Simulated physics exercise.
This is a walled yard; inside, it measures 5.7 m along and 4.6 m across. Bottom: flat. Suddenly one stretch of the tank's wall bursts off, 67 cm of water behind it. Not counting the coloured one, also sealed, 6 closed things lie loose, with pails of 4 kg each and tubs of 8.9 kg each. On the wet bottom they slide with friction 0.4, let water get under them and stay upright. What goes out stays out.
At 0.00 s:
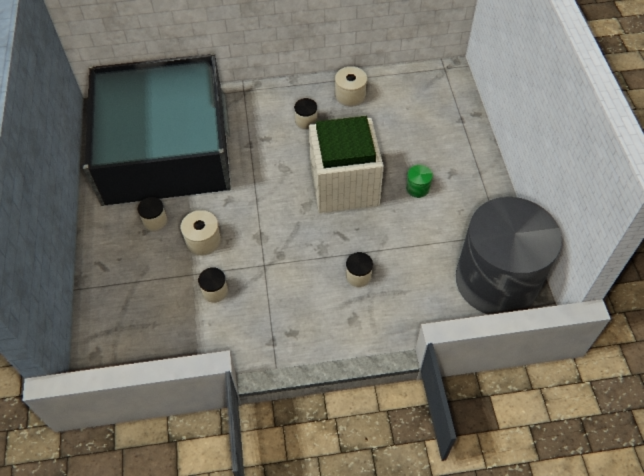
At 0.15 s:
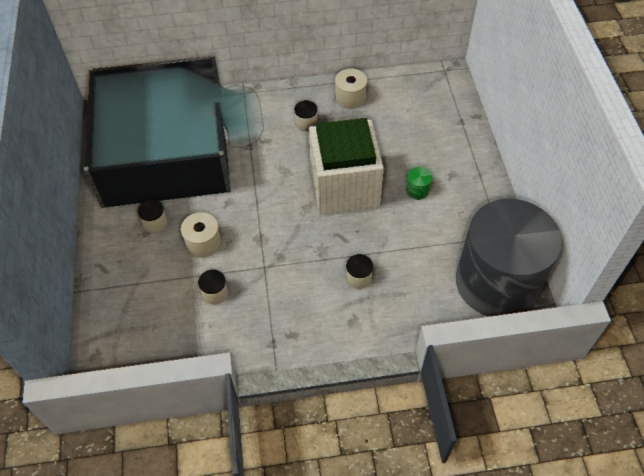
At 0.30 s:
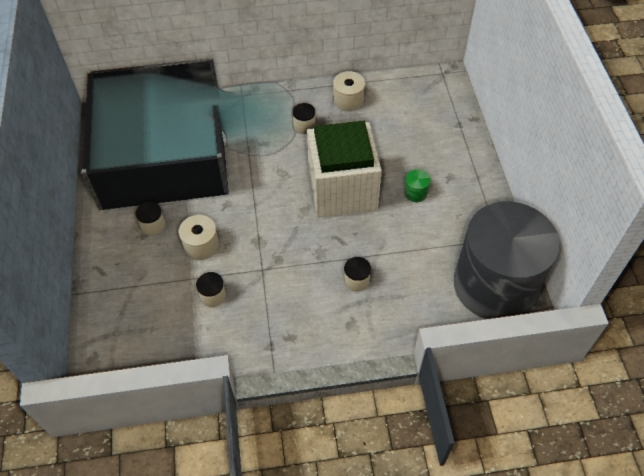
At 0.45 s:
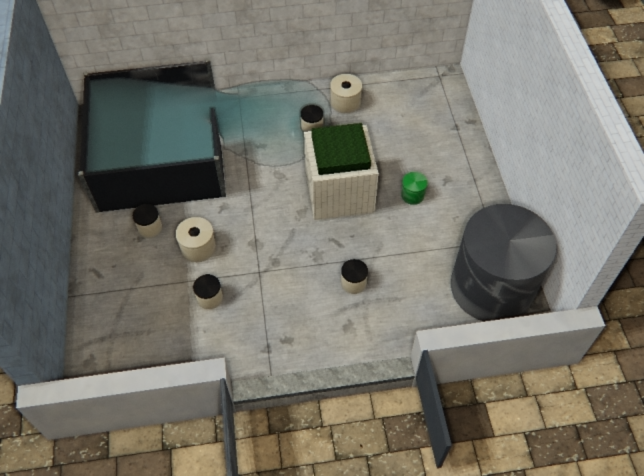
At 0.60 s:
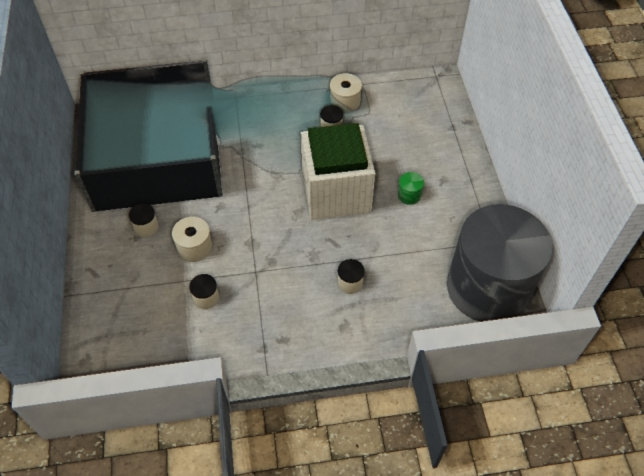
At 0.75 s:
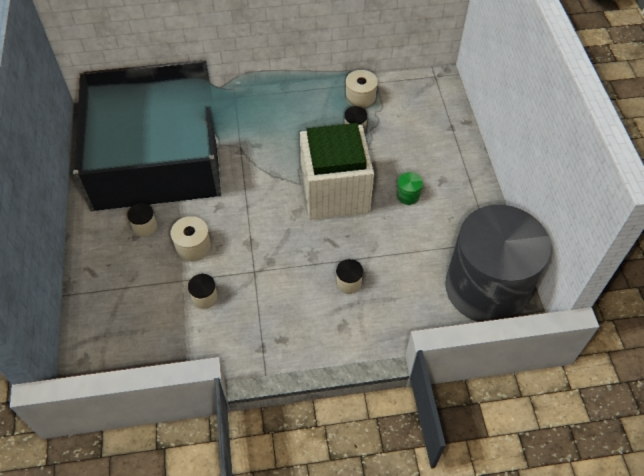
A dark, open-topped tank of teal water stands at the back left of a grey walled yard, seen from high above the open front. A pale block with a green top sits near the centre, a small green pail to its right, a big dark grey cylinder at right, and cream and black-topped containers around. Water spreads rightward from the tank, shifting a black-topped container, then a cream one, as the view drifts slightly.
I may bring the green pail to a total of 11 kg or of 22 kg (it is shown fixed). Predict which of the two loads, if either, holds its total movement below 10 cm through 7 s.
Only the larger load.
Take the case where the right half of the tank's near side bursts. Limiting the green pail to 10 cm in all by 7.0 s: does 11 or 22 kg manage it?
With that failure, the small mass keeps it.
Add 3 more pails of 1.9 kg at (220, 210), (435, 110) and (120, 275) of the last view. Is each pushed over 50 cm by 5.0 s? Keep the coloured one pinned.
Results, in sequence: Not exceeded / exceeded / not exceeded.
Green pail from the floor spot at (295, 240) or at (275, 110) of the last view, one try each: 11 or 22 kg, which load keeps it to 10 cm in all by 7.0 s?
Well, the little one does for the first, nothing does it for the second.
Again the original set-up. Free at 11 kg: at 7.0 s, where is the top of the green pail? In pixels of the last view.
Estimated position: Close to (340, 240).
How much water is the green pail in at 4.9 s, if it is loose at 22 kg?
Something like 9 centimetres.
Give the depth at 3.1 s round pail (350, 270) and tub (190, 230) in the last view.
1 and 0 cm.
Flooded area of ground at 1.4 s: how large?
10.0 m2.
After 1.4 s the green pail would be 0 cm from its start with 11 kg and 0 cm from its start with 22 kg; 0 cm of water round it then.
After 3.1 s the green pail would be 0 cm from its start with 11 kg and 0 cm from its start with 22 kg; 5 cm of water round it then.
After 4.9 s the green pail would be 19 cm from its start with 11 kg and 0 cm from its start with 22 kg; 9 cm of water round it then.
After 7.0 s the green pail would be 129 cm from its start with 11 kg and 0 cm from its start with 22 kg; 11 cm of water round it then.
